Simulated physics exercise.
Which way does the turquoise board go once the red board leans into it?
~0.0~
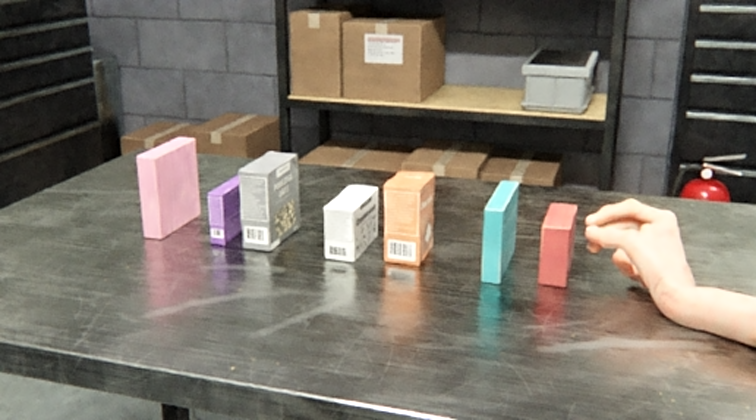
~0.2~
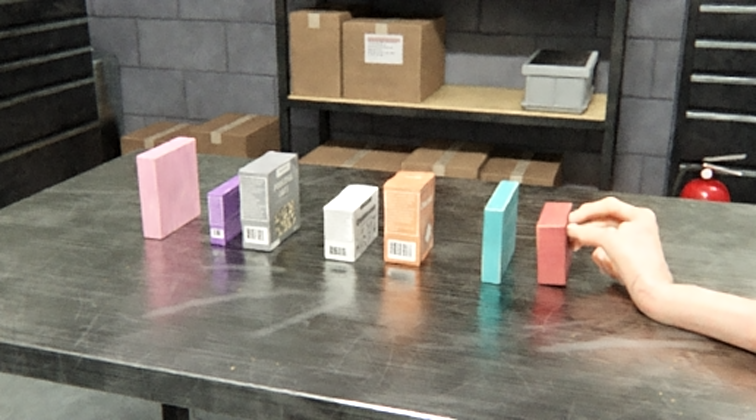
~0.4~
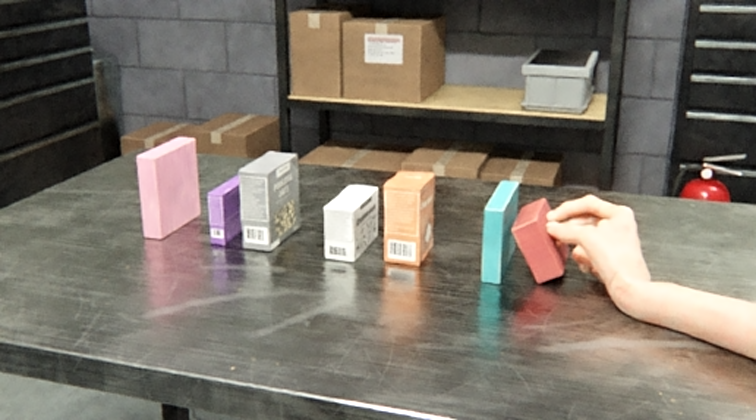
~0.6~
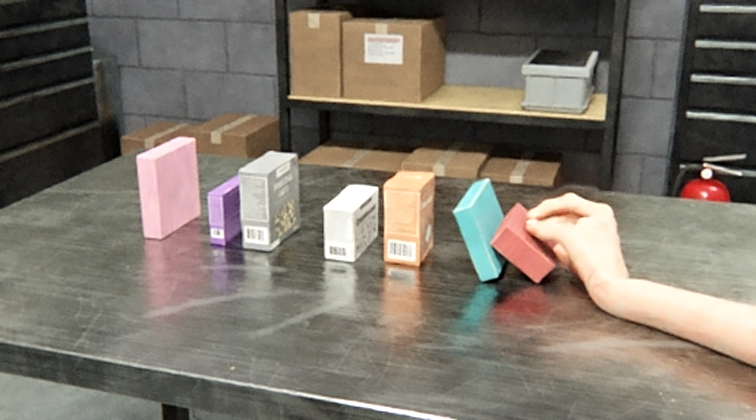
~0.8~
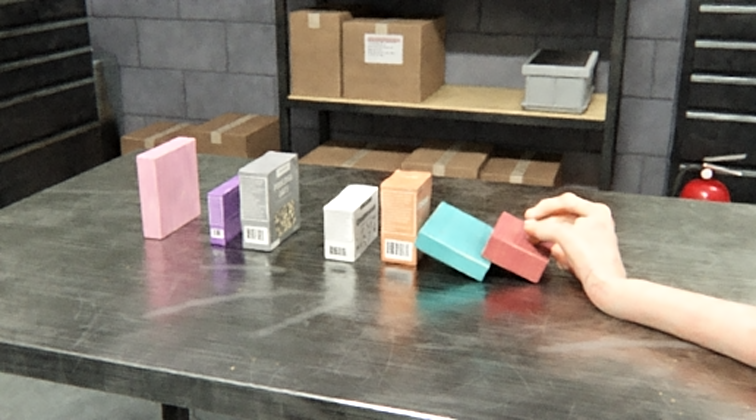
The turquoise board moves to the left, tipping over toward the orange packet.
